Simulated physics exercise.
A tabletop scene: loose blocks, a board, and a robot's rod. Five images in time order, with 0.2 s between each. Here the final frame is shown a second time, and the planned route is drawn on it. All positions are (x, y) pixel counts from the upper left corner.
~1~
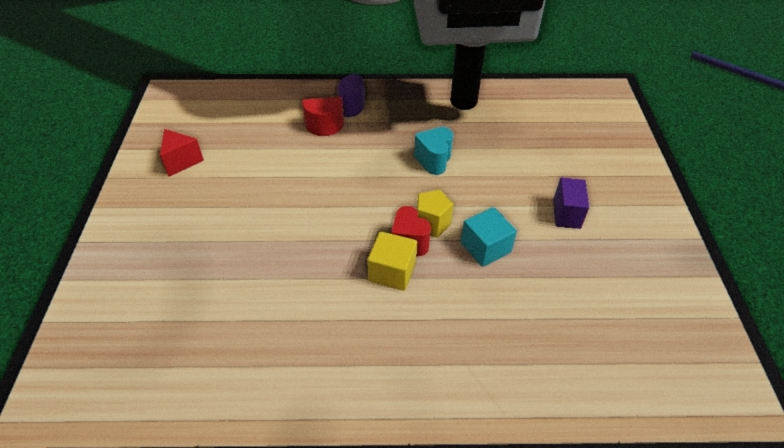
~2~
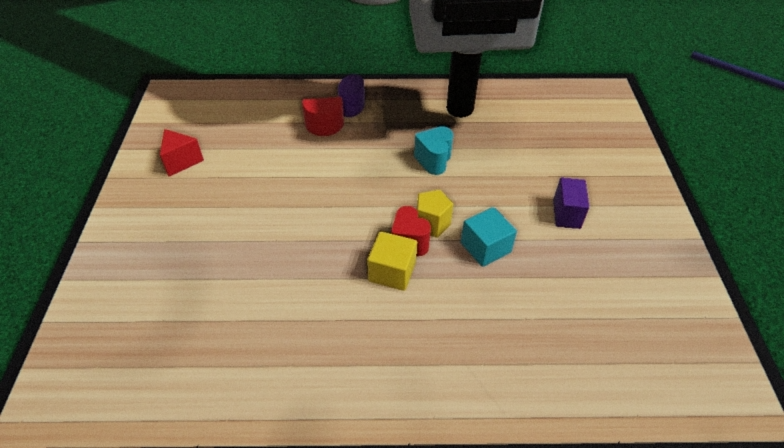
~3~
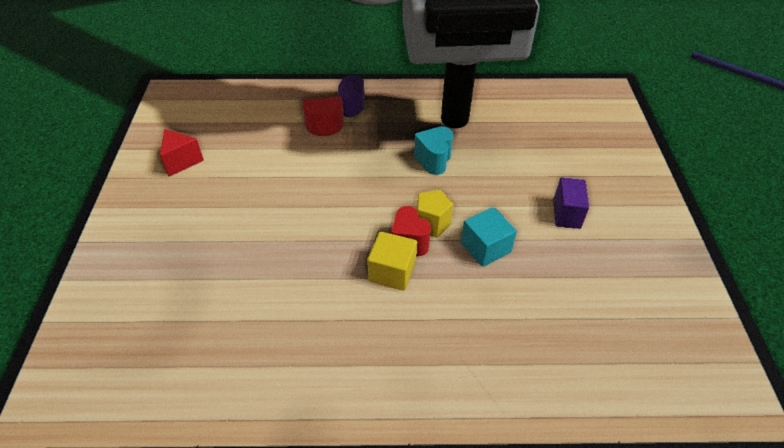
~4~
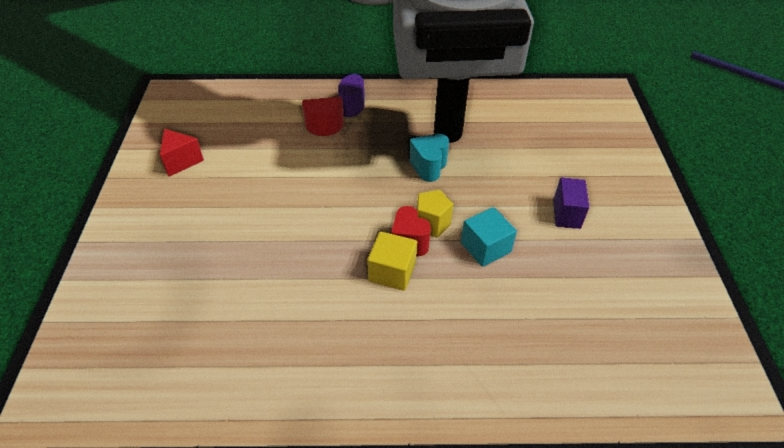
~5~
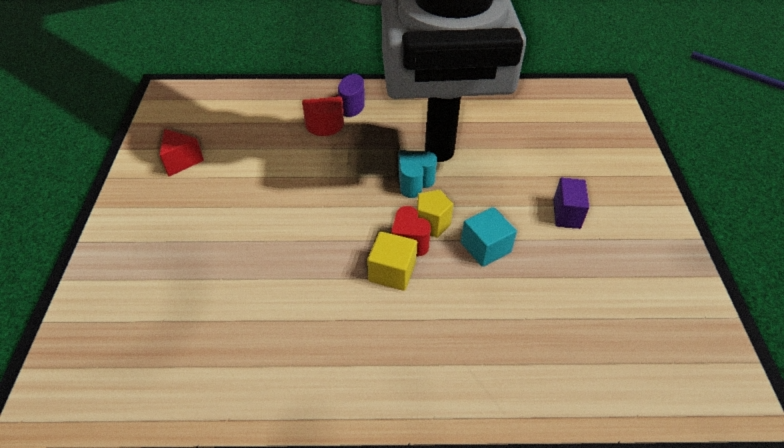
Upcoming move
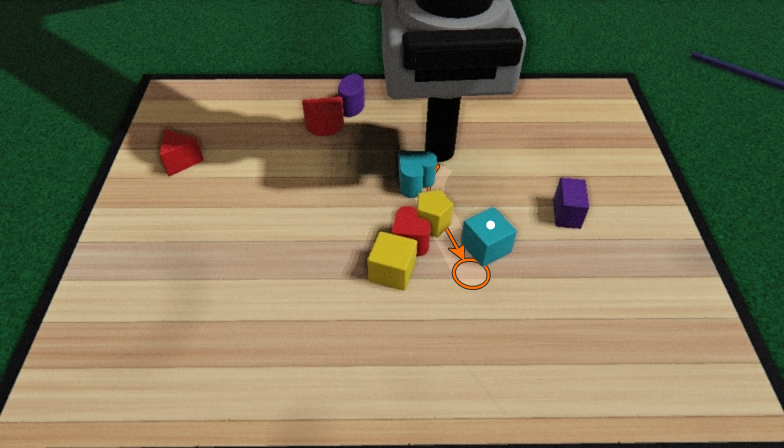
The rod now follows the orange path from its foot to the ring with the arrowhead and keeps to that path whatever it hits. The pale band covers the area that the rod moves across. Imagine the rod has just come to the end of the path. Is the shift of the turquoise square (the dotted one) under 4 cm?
Final answer: Yes.
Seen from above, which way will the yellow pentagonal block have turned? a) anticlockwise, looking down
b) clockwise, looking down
My pick is b.
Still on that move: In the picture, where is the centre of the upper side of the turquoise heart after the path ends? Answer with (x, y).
The middle of its top is at (398, 179).
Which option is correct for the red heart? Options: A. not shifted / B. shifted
I choose B.
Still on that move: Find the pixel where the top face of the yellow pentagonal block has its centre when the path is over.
It will end up at (441, 259).
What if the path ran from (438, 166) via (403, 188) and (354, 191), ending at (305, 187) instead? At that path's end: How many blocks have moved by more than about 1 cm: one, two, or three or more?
Blocks moved: One.
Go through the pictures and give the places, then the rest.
The first picture shows rod tip (464, 103); block tops, red heart (410, 222); turquoise heart (436, 138); yellow pentagonal block (434, 202); turquoise square (491, 225).
The second picture shows rod (460, 110); blocks unchanged.
The third picture shows rod (455, 121); blocks unchanged.
The fourth picture shows rod (448, 135); turquoise heart (431, 145).
The fifth picture shows rod (439, 153); red heart (410, 222); turquoise heart (416, 161); yellow pentagonal block (434, 202); turquoise square (491, 225).
Path on the board, from (438, 166) over (431, 198) and (449, 234) to (471, 274); the dot is on the turquoise square.
The first path, step by step. One third of the way, rod (432, 186); turquoise heart (398, 179), turned 60° clockwise.
Two thirds of the way, rod (451, 222); red heart (410, 231), turned 40° clockwise; turquoise heart (398, 179), turned 65° clockwise; yellow pentagonal block (443, 238), turned 50° clockwise.
At the end, rod (473, 261); red heart (410, 231), turned 45° clockwise; turquoise heart (398, 179), turned 65° clockwise; yellow pentagonal block (441, 259), turned 80° clockwise; turquoise square (510, 239), turned 65° anticlockwise.
